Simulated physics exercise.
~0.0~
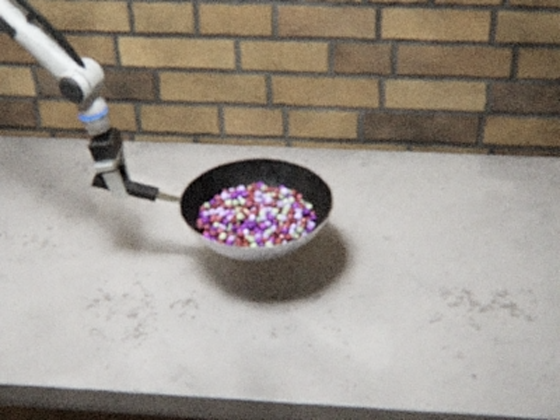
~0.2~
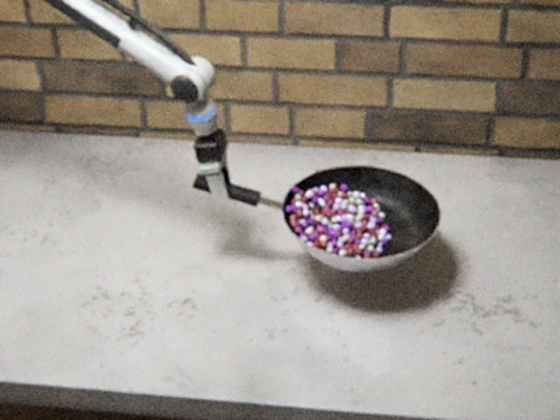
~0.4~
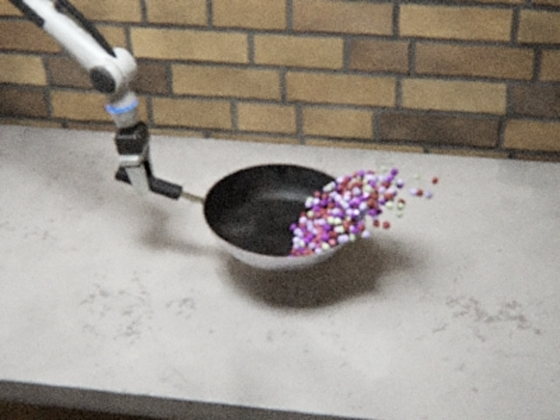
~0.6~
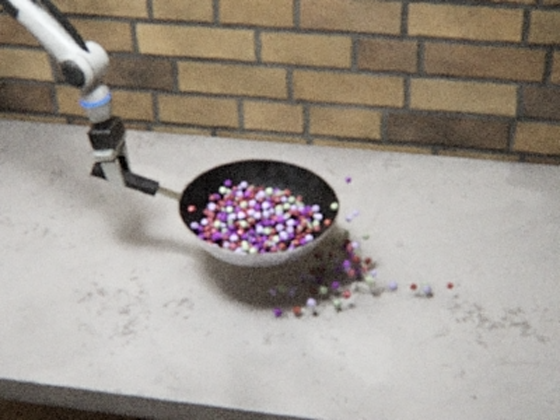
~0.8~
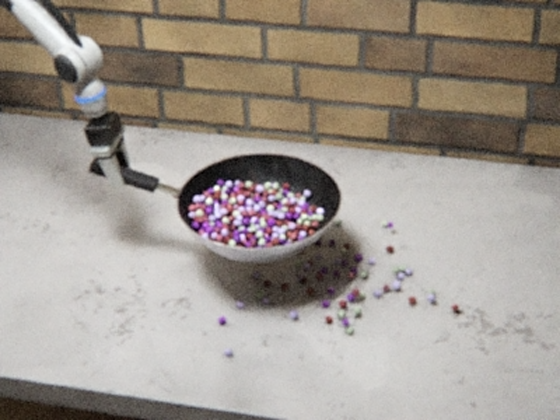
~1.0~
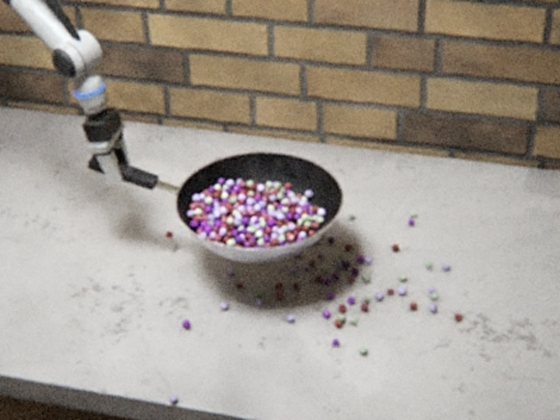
A robot arm swung a black frying pan full of small colourful sweets to the right, then pulled it back left, flinging some over the far rim; most stayed in the pan while the rest scattered across the pale counter.
